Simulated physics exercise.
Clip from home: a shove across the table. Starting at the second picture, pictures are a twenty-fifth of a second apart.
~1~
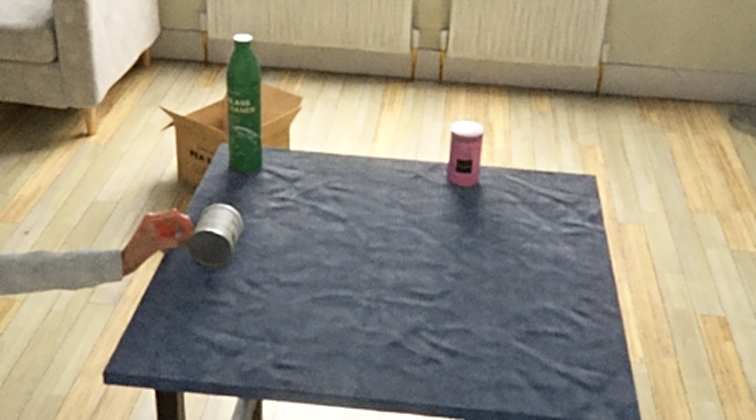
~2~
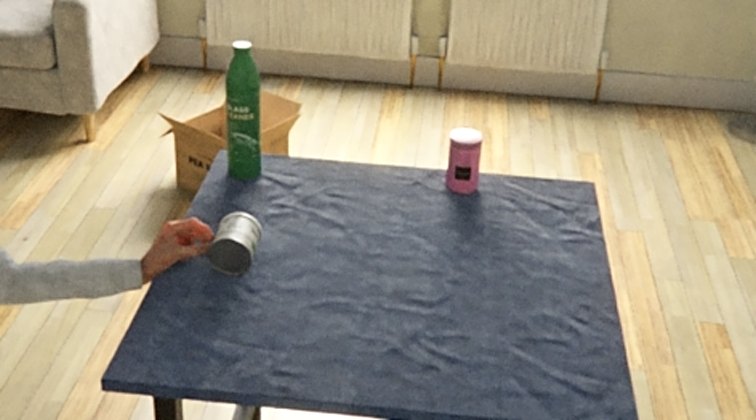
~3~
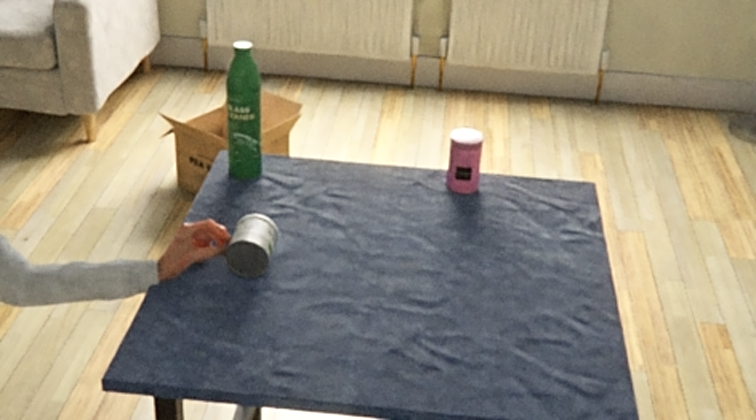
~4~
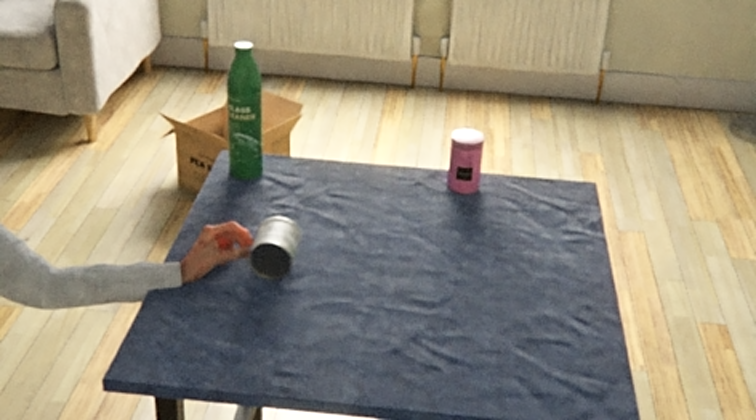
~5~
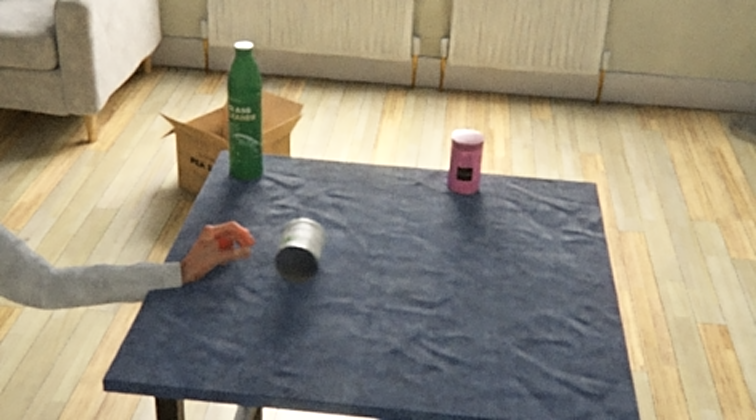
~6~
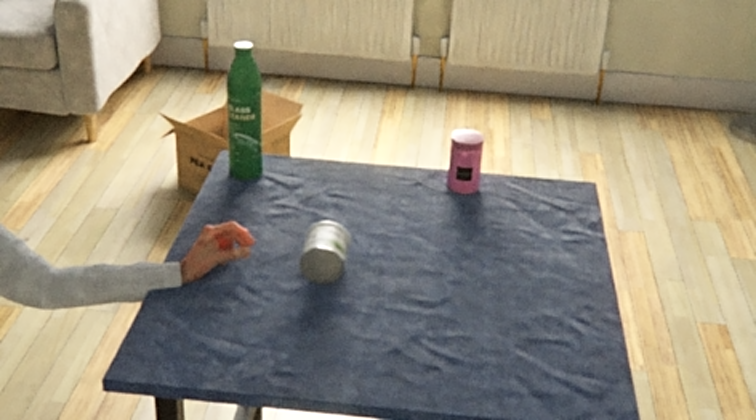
A silver-white tin lies on its side near a hand at the left of a dark blue cloth-covered table, seen from above in a wood-floored room. A green bottle and a pink container with a white lid stand along the far edge, with a cardboard box, pale sofa and radiators behind. The hand pushes the tin rightward, then stays back as the tin rolls away from the fingers.
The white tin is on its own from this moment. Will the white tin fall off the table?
Yes, it leaves the table.
Then, 0.40 s past the last view, white tin displaced well along near (554, 274).
Then, 0.80 s past the last view, white tin now off the table.
Finally, off the table, white tin.
